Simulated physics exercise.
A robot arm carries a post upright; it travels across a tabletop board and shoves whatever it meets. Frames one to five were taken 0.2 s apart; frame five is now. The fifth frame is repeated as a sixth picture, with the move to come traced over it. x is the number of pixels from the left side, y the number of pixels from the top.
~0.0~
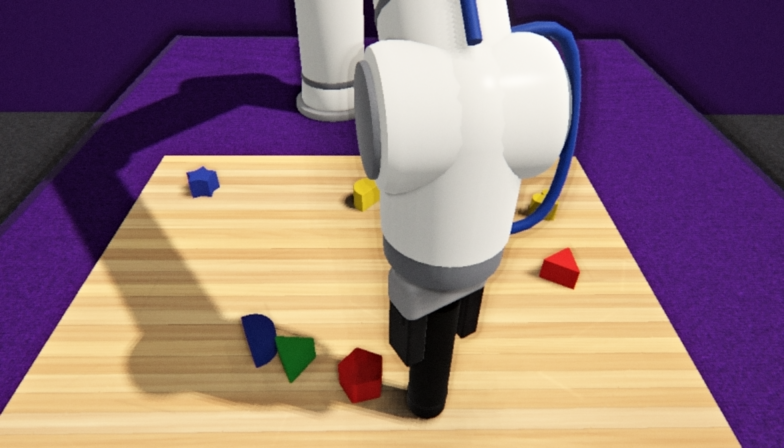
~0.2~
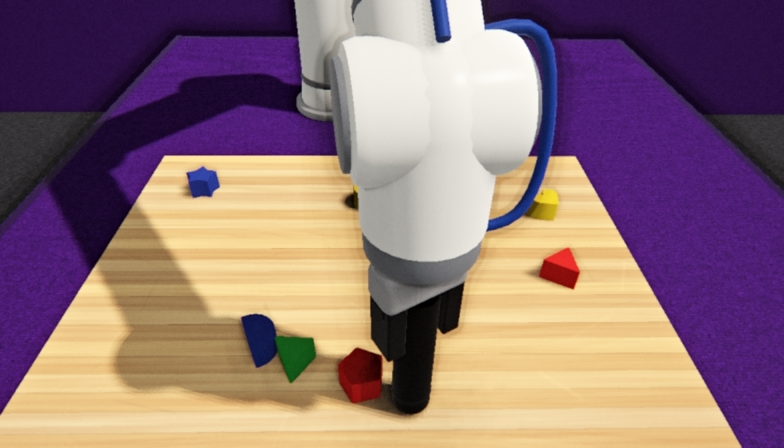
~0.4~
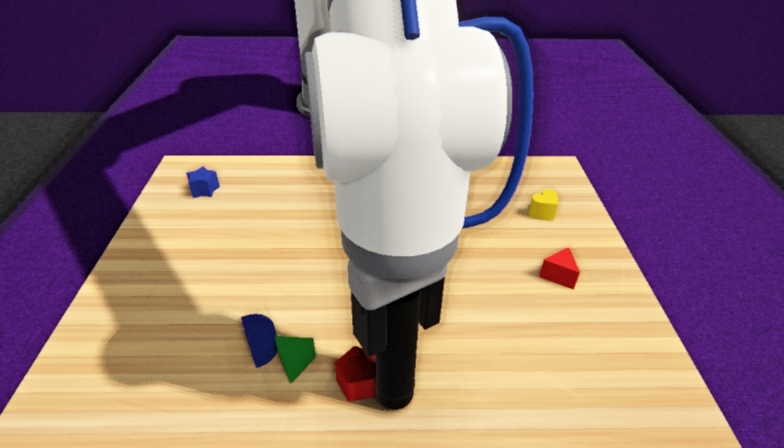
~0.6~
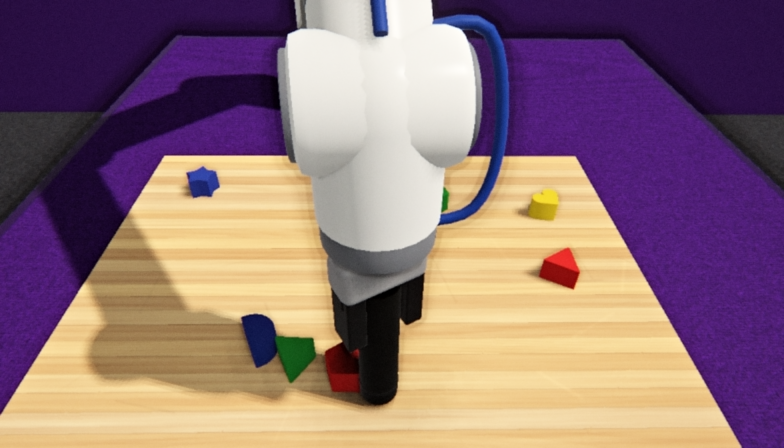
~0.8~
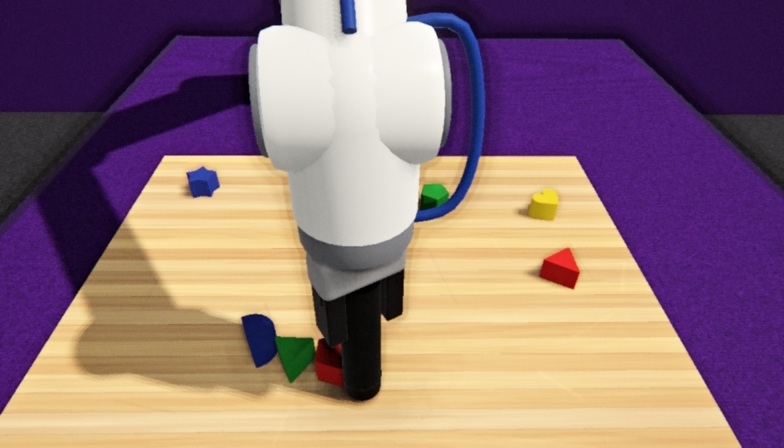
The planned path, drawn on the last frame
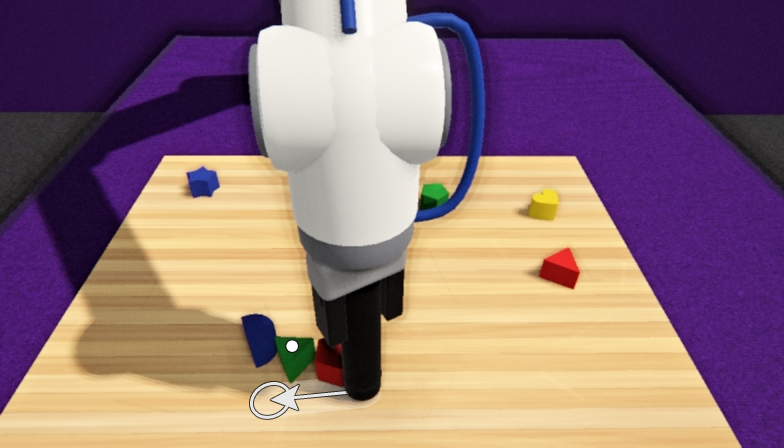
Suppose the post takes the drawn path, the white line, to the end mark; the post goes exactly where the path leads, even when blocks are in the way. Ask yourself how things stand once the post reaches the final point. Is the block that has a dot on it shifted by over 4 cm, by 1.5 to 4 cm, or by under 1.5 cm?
Travels under 1.5 cm.
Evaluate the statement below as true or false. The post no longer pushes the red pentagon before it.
The claim holds.
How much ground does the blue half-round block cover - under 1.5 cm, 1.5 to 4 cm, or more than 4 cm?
It ends under 1.5 cm away.
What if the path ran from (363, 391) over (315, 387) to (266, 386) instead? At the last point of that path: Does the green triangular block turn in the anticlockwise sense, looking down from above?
In short: Yes.
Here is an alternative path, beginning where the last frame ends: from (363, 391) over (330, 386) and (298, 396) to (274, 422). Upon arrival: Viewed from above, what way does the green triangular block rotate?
The answer is counter-clockwise.
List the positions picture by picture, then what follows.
Post's lower end at (426, 403); blue half-round block at (258, 329); green triangular block at (292, 346); red pentagon at (362, 366), in the first picture.
Post at (411, 398); blocks still, in the second picture.
Post at (395, 394); red pentagon at (358, 364), in the third picture.
Post at (379, 390); red pentagon at (347, 357), in the fourth picture.
Post at (363, 386); blue half-round block at (258, 329); green triangular block at (292, 346); red pentagon at (336, 350), in the fifth picture.
Drawn move, straight from (363, 391) to (271, 400); the dot is on the green triangular block.
What follows on the original path. Halfway along, post at (316, 390); blue half-round block at (254, 328); green triangular block at (287, 341), turned 25° anticlockwise; red pentagon at (322, 344), turned 45° clockwise.
At the end, post at (269, 395); blue half-round block at (254, 328); green triangular block at (287, 341), turned 30° anticlockwise; red pentagon at (322, 344), turned 45° clockwise.
